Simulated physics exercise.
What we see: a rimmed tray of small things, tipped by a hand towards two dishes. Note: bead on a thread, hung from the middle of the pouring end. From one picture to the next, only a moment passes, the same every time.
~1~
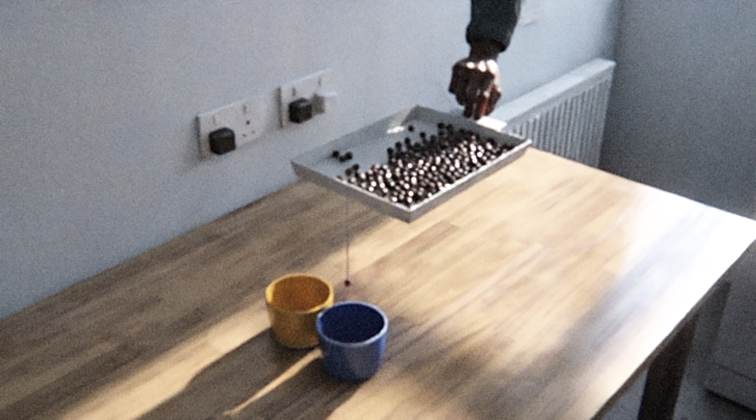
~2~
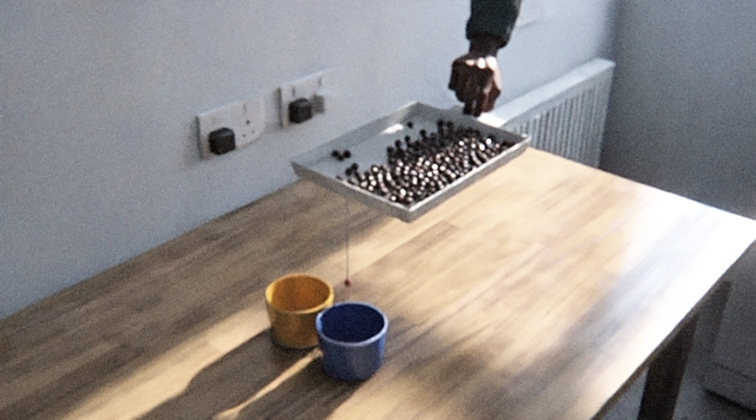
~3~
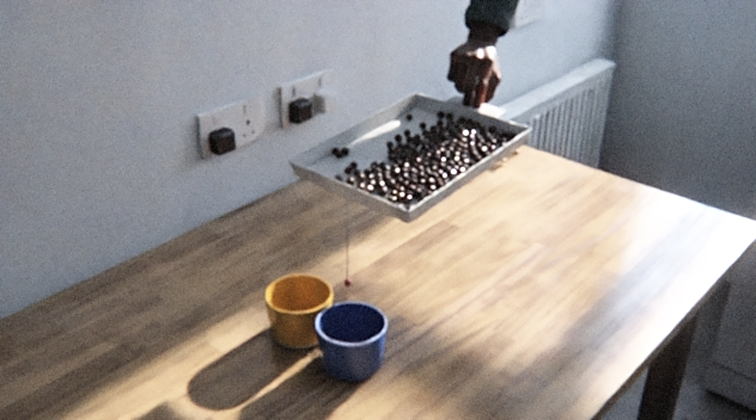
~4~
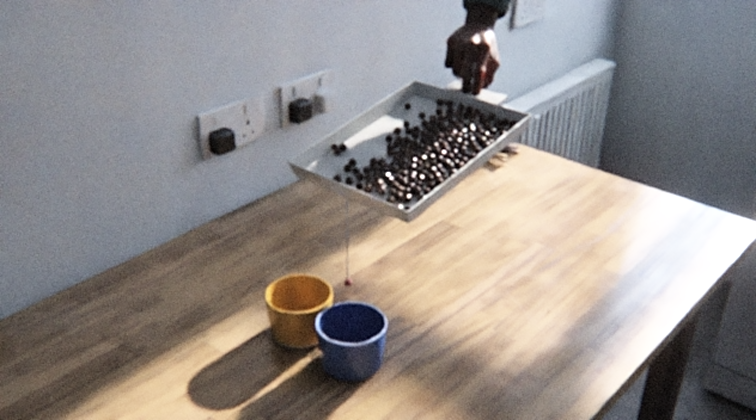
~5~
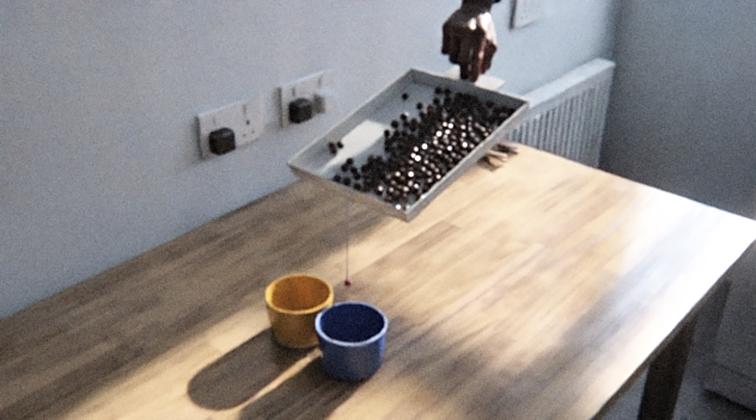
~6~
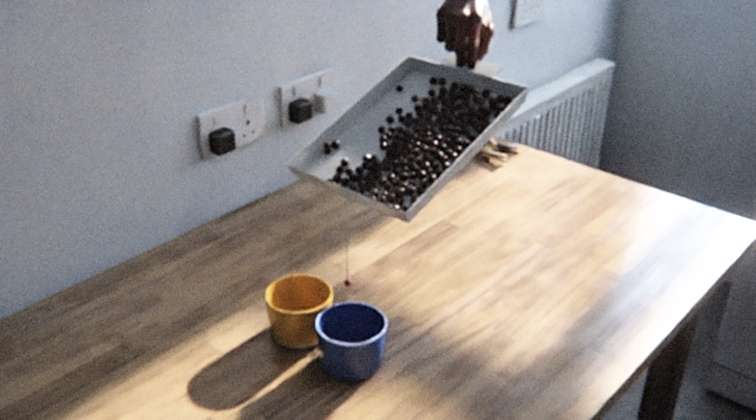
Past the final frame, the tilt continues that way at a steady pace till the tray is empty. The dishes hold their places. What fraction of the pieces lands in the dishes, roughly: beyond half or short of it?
Well, most of the load lands in the dishes, as it turns out.
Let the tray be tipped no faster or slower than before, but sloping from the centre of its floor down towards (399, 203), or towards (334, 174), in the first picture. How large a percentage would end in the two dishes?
About 20 and 20 per cent.
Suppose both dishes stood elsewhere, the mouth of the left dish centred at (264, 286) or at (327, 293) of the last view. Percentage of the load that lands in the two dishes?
About 70% on the first try and 20% on the second.
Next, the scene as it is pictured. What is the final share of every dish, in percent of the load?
Final share: Left dish at 40 per cent, right dish at 30 per cent.
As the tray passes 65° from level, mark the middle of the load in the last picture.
At about (348, 181).
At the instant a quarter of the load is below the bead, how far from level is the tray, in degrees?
Somewhere near 85 degrees, I'd say.
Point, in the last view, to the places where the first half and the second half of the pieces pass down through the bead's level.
I'd place the first part at (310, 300) and the rest at (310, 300).
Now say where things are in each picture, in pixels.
Corners of the pouring end at (295, 159) and (409, 208), level; middle of the load at (436, 165), chocolate balls; left dish at (276, 323); right dish at (328, 355); bead on its thread at (348, 283), in the first frame.
Corners of the pouring end at (295, 160) and (409, 208), level; middle of the load at (436, 164), in the second frame.
Corners of the pouring end at (294, 160) and (408, 208), tipped barely, level across its low end; middle of the load at (436, 159), in the third frame.
Corners of the pouring end at (293, 161) and (407, 208), tipped a little, level across its low end; middle of the load at (435, 151), in the fourth frame.
Corners of the pouring end at (292, 162) and (406, 209), tipped a little, level across its low end; middle of the load at (433, 145), in the fifth frame.
Corners of the pouring end at (291, 163) and (405, 210), tipped clearly, level across its low end; middle of the load at (428, 141), nearly all on the move; left dish at (276, 323); right dish at (328, 355), in the sixth frame.
Soon after the last picture, tray tipped steeply; most on the tray; a stray few in the left dish; a small part in the air.
A little later, tray tipped past a quarter turn; a small part on the tray; about a quarter in the right dish; about a third in the left dish; about a quarter outside both; about a quarter in the air.
Later still, tray tipped past a quarter turn; about a quarter in the right dish; about a third in the left dish; about a third outside both.
By the end, tray tipped past a quarter turn; about a quarter in the right dish; about a third in the left dish; about a third outside both.
